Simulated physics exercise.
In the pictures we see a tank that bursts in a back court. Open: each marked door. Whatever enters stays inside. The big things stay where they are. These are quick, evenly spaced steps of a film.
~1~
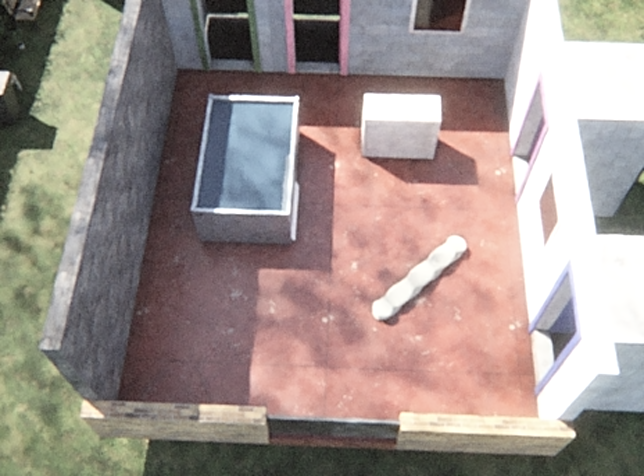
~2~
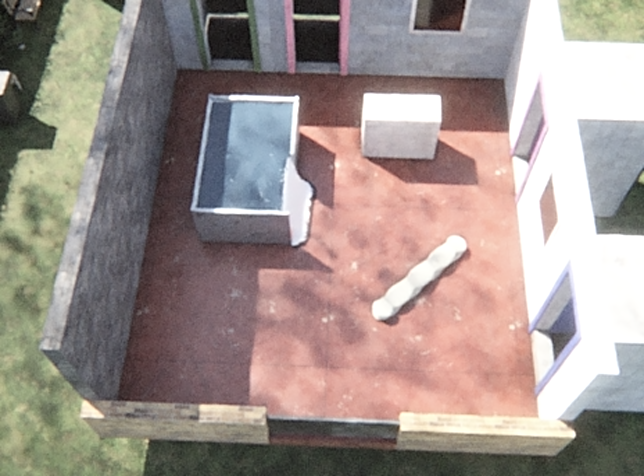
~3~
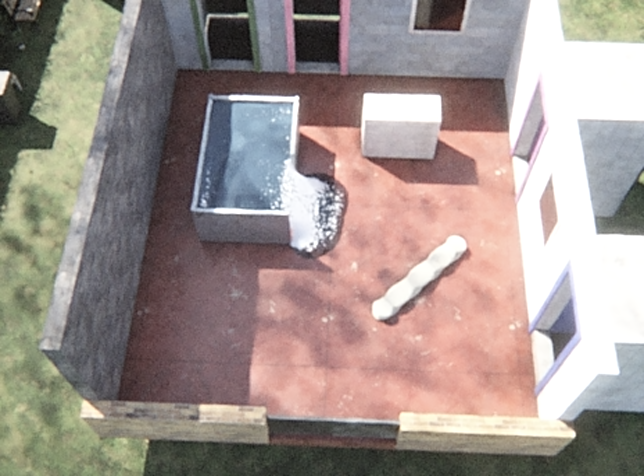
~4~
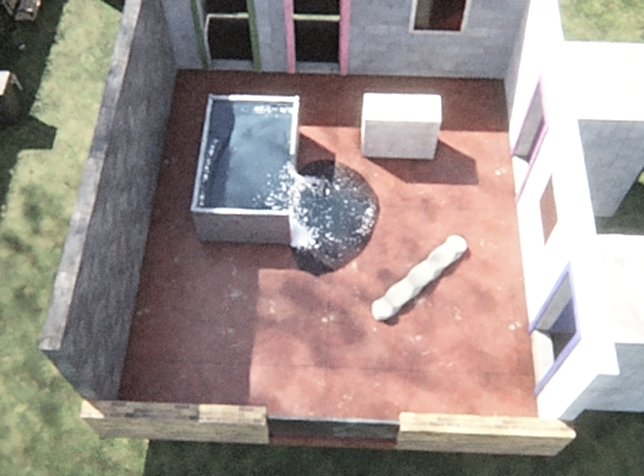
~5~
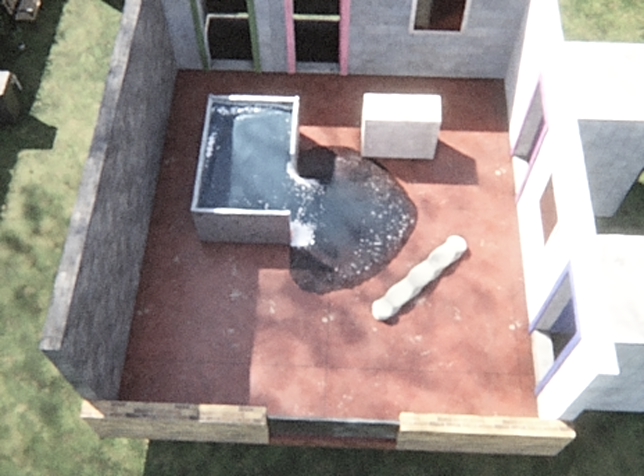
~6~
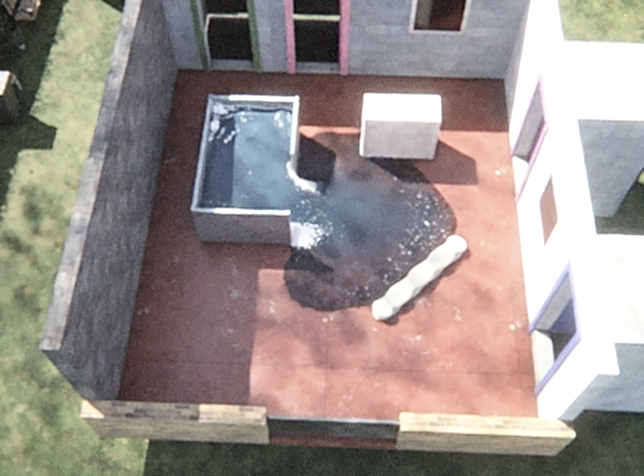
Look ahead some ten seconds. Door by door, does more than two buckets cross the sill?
In order: The blue door lets in little enough there; the pink door lets in little enough there; the purple door lets too much in there; the green door lets in little enough there.
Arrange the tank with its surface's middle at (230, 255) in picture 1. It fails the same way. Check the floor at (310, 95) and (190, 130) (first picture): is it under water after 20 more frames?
Point 1: Not wet; point 2: Not wet.
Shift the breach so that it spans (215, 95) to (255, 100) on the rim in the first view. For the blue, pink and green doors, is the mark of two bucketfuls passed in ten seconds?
Here is how it goes: Blue is safe, next pink is swamped, last green is swamped.
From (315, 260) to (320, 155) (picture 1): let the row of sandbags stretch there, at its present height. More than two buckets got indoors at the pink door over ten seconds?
In ten seconds, pink tops the mark.
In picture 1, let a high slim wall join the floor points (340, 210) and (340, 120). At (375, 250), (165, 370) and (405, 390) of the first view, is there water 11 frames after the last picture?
Results in order: Swamped / bone-dry / swamped.
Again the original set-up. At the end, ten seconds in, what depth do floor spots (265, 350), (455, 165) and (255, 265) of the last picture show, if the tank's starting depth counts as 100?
The depth comes out near 6, 8 and 2 per cent.
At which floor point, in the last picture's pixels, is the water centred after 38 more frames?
I'd put it at around (369, 232).
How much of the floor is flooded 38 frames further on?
About 75 percent.
A moment on, water covers 30 % of the floor; the blue door not reached, the pink door not reached, the purple door under two buckets in, the green door not reached.
Next, water covers 45 % of the floor; the blue door wet at the sill, nothing in, the pink door not reached, the purple door far over two buckets in, the green door not reached.
Then, water covers 50 % of the floor; the blue door wet at the sill, nothing in, the pink door wet at the sill, nothing in, the purple door far over two buckets in, the green door not reached.
Later, water covers 75 % of the floor; the blue door wet at the sill, nothing in, the pink door wet at the sill, nothing in, the purple door far over two buckets in, the green door wet at the sill, nothing in.
In the end, water covers 95 % of the floor; the blue door wet at the sill, nothing in, the pink door wet at the sill, nothing in, the purple door far over two buckets in, the green door under two buckets in.
